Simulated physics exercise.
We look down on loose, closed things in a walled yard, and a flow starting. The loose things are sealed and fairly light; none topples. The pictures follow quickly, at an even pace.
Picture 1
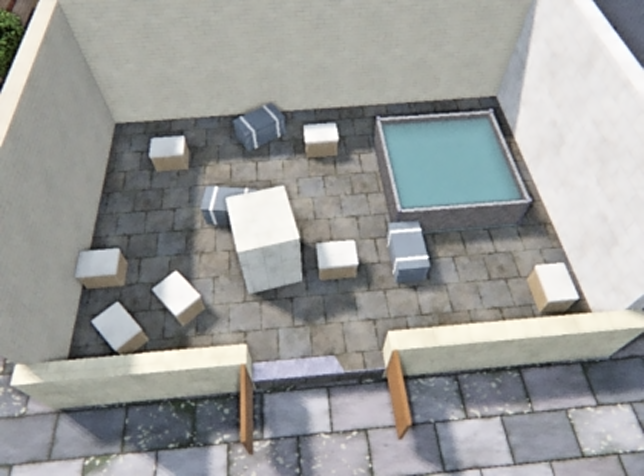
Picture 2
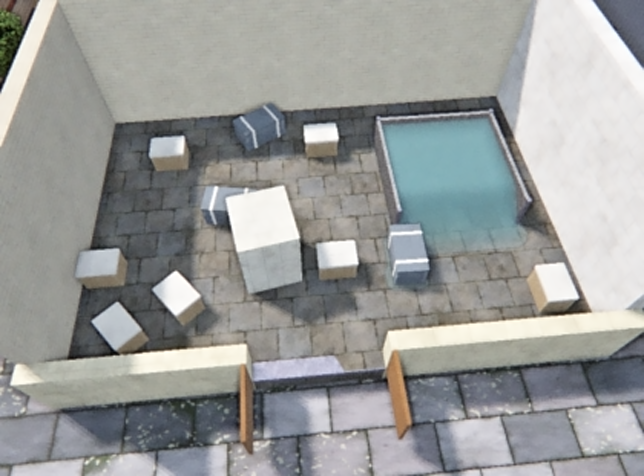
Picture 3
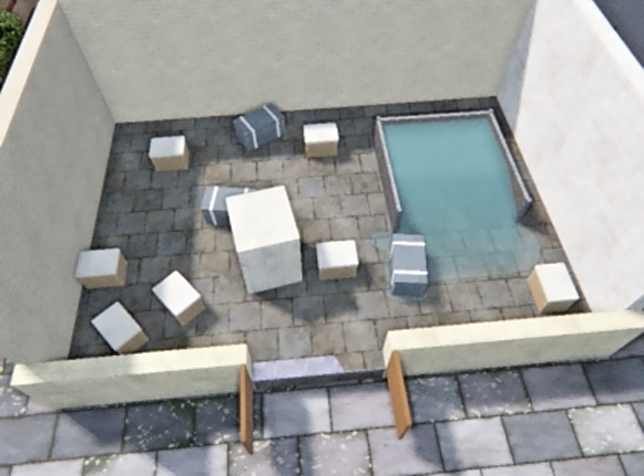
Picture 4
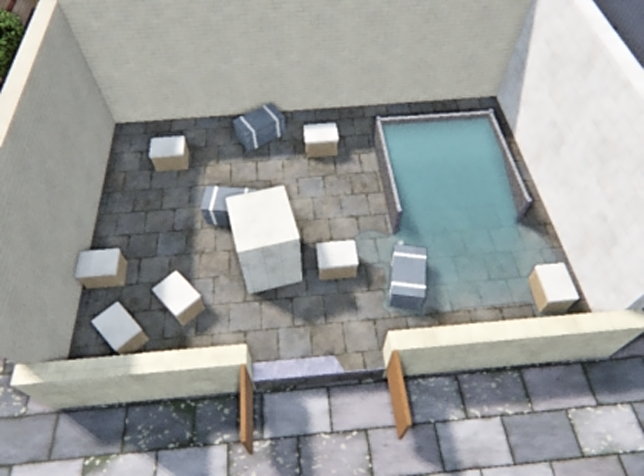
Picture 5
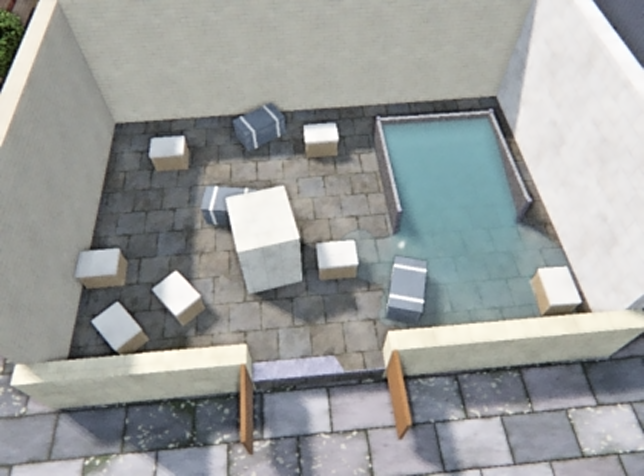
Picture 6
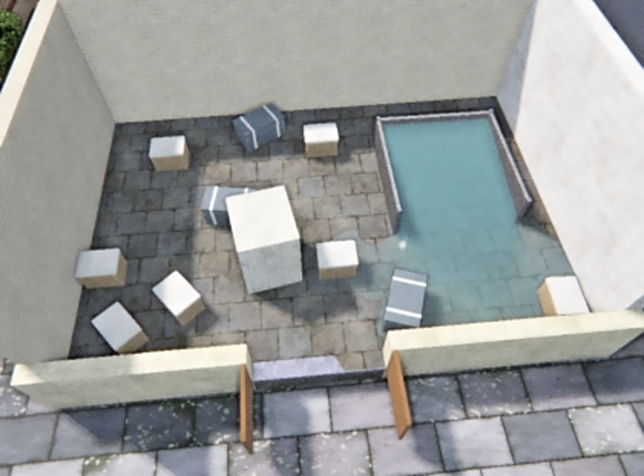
Water poured out of the open front of a raised pool in a walled yard and spread over the paving, pushing a grey striped box forward, then nudging a pale box near the right wall.
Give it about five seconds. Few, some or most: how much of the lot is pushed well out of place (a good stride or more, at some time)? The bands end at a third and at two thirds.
That comes to from one to two thirds.
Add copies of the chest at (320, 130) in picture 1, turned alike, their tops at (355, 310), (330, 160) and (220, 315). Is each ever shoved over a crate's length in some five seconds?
In that order: Yes, short of that, moved that far.
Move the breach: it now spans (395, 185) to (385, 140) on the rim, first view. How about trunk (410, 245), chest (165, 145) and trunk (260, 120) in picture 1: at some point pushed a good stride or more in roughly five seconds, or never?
As listed: Under that, yes, pushed that far.
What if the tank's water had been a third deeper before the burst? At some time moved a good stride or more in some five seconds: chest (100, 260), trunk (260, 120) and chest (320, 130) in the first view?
In turn: Pushed that far, under that, short of that.
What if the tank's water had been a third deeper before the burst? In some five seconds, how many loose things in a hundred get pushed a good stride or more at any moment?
I make it 60 per cent.
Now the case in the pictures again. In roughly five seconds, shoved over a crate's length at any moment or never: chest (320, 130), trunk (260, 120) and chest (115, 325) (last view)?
One after the other: Short of that, not that far, moved that far.
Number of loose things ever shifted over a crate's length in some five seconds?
That makes 6.
A moment on, 1 of 10 are well off their spots; 1 afloat.
Next, 1 of 10 are well off their spots; 2 afloat.
Later, 4 of 10 are well off their spots; 2 afloat.
In the end, 6 of 10 are well off their spots, and 6 have been at some point; 4 afloat.
